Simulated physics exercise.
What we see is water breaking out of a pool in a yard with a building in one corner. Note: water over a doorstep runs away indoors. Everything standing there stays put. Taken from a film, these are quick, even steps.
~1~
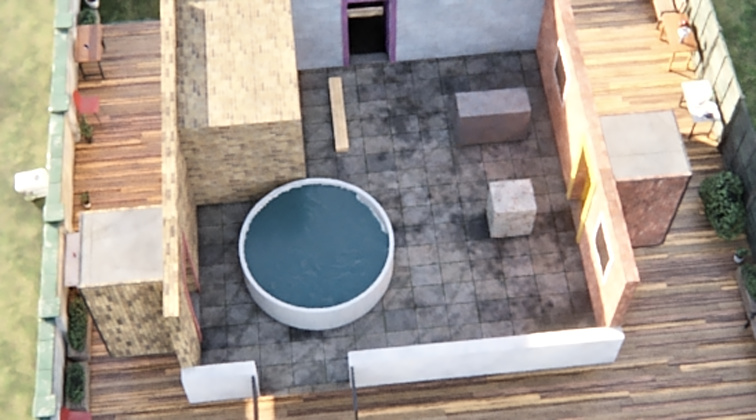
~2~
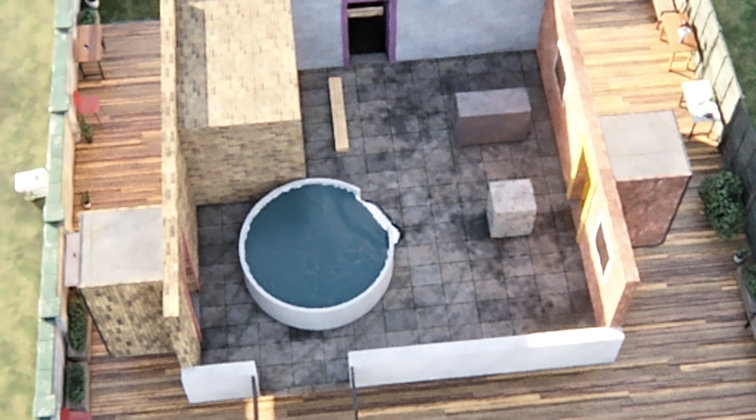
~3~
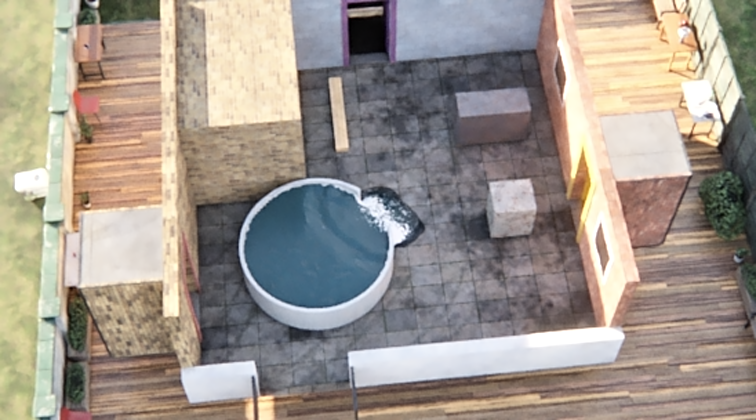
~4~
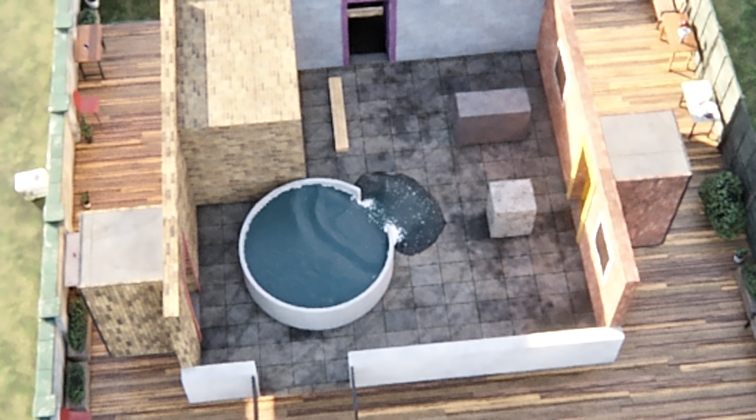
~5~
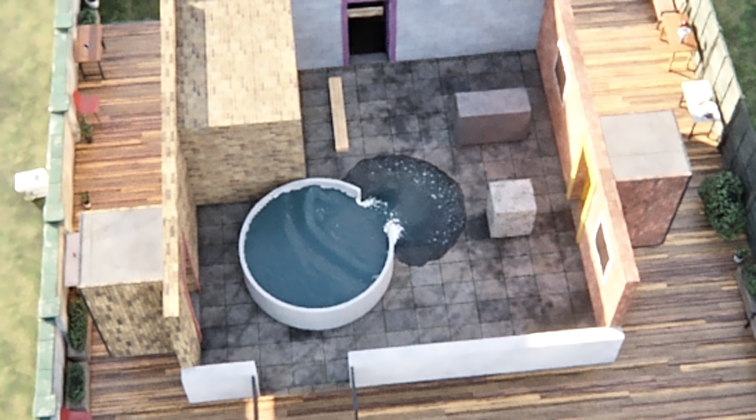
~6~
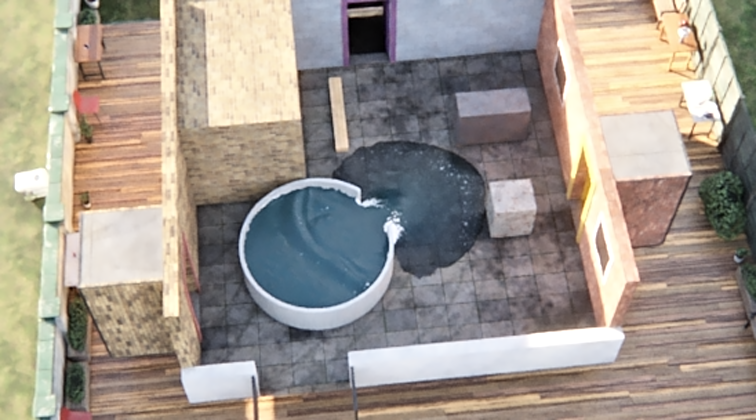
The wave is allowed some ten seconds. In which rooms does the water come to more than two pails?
Red door: Up to two buckets; purple door: Above two buckets; yellow door: Above two buckets.
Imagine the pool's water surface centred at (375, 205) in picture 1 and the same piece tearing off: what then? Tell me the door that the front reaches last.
Bringing up the rear is the door marked red.
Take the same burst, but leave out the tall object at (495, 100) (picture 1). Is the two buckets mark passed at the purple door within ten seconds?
My reading: The purple one passes that mark.
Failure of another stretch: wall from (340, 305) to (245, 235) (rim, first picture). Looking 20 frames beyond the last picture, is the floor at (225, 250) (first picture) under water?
It would be drenched.
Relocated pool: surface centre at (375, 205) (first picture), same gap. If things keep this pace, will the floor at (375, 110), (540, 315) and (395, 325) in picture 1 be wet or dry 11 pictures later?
I'd say still dry for the first, still dry for the second and still dry for the third.
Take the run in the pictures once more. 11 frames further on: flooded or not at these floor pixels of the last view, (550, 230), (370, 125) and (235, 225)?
Point 1: Not wet; point 2: Drenched; point 3: Not wet.
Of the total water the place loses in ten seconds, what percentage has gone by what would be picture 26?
It works out at roughly 10 per cent.
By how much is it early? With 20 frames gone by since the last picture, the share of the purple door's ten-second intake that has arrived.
Some 15 in a hundred.
A moment on, water covers 30 % of the floor; the red door not reached, the purple door not reached, the yellow door not reached.
Next, water covers 40 % of the floor; the red door not reached, the purple door not reached, the yellow door not reached.
Then, water covers 60 % of the floor; the red door not reached, the purple door under two buckets in, the yellow door under two buckets in.
Later, water covers 75 % of the floor; the red door not reached, the purple door over two buckets in, the yellow door under two buckets in.
In the end, water covers 90 % of the floor; the red door wet at the sill, nothing in, the purple door far over two buckets in, the yellow door over two buckets in.
